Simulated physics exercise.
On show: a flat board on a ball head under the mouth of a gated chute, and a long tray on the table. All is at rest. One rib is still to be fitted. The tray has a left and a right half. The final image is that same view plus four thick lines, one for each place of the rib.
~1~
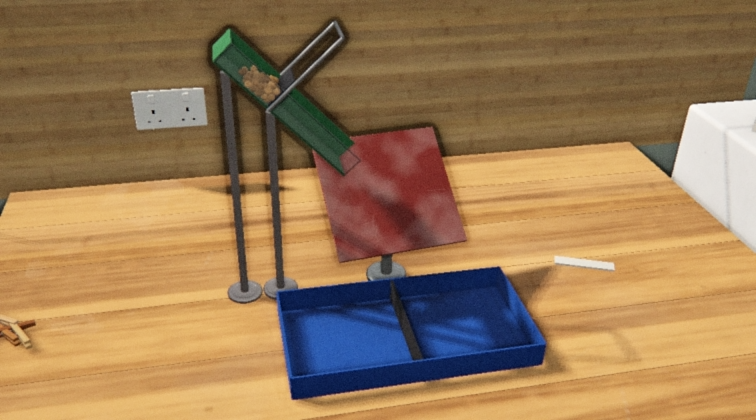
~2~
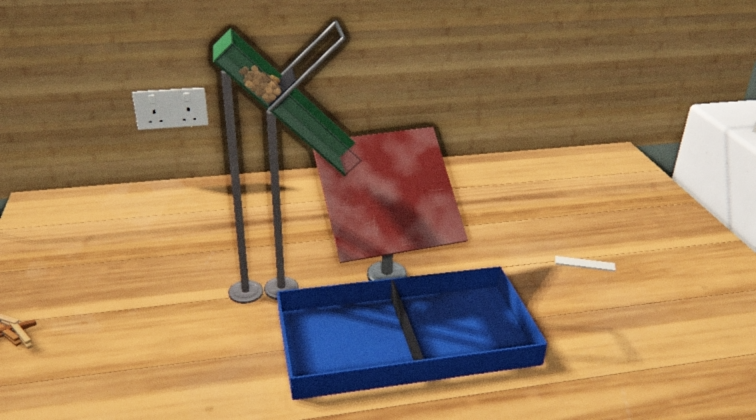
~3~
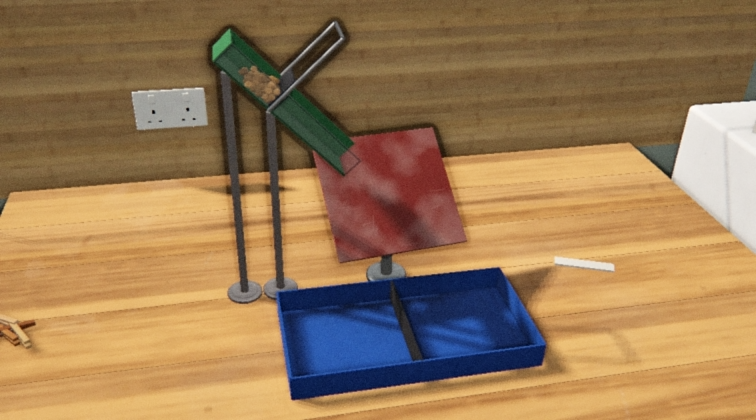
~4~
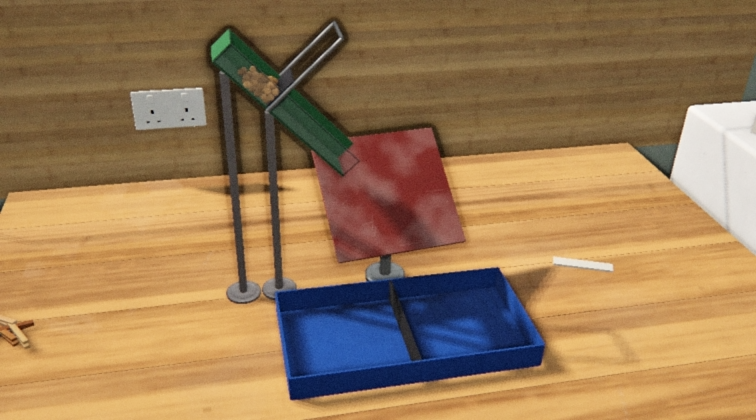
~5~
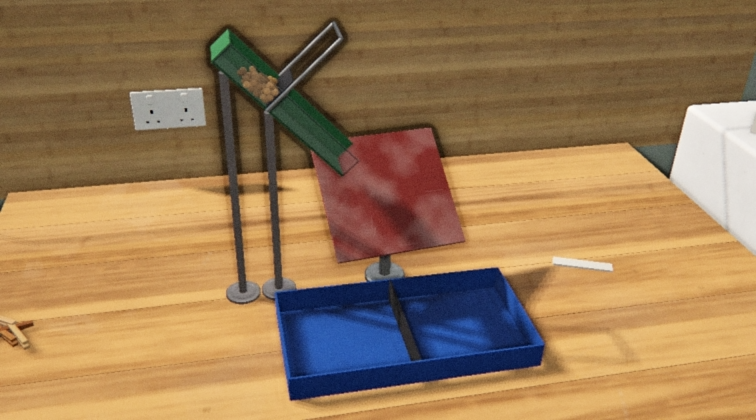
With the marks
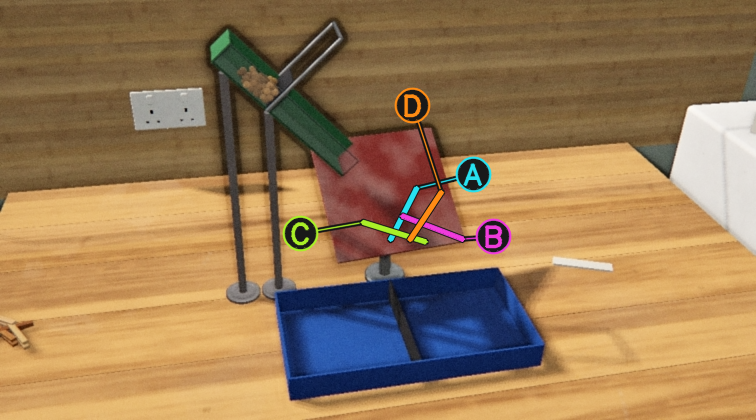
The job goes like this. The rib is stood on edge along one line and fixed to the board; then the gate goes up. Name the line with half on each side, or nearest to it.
Choose D.
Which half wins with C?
Right.
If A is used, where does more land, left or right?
More lands on the left.
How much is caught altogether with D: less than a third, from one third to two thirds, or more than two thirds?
It is more than two thirds.
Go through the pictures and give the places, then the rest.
In the first picture, load behind the gate near (264, 81), round wooden beads; lip of the chute near (341, 166), sloping fairly steeply.
In the second picture, middle of the board near (390, 191), tilted fairly steeply; middle of its low edge near (406, 251); of its high edge near (374, 134).
In the third picture, front corners of the tray near (291, 378) and (545, 344); front end of its middle wall near (422, 361); gate still shut near (290, 79).
In the fourth picture, middle of the load near (264, 81); lip near (340, 167).
In the fifth picture, middle of the load near (263, 81); lip near (340, 167).
On the marked copy, line A from (416, 188) to (390, 239); line B from (402, 216) to (462, 239); line C from (363, 222) to (425, 241); line D from (441, 192) to (410, 239).
If A is chosen, of what is caught, all but a few in the left half, a small share in the right.
If B is chosen, of what is caught, only a few in the left half, all but a few in the right.
If C is chosen, of what is caught, none at all in the left half, the whole lot in the right.
If D is chosen, of what is caught, close to half in the left half, close to a third in the right.
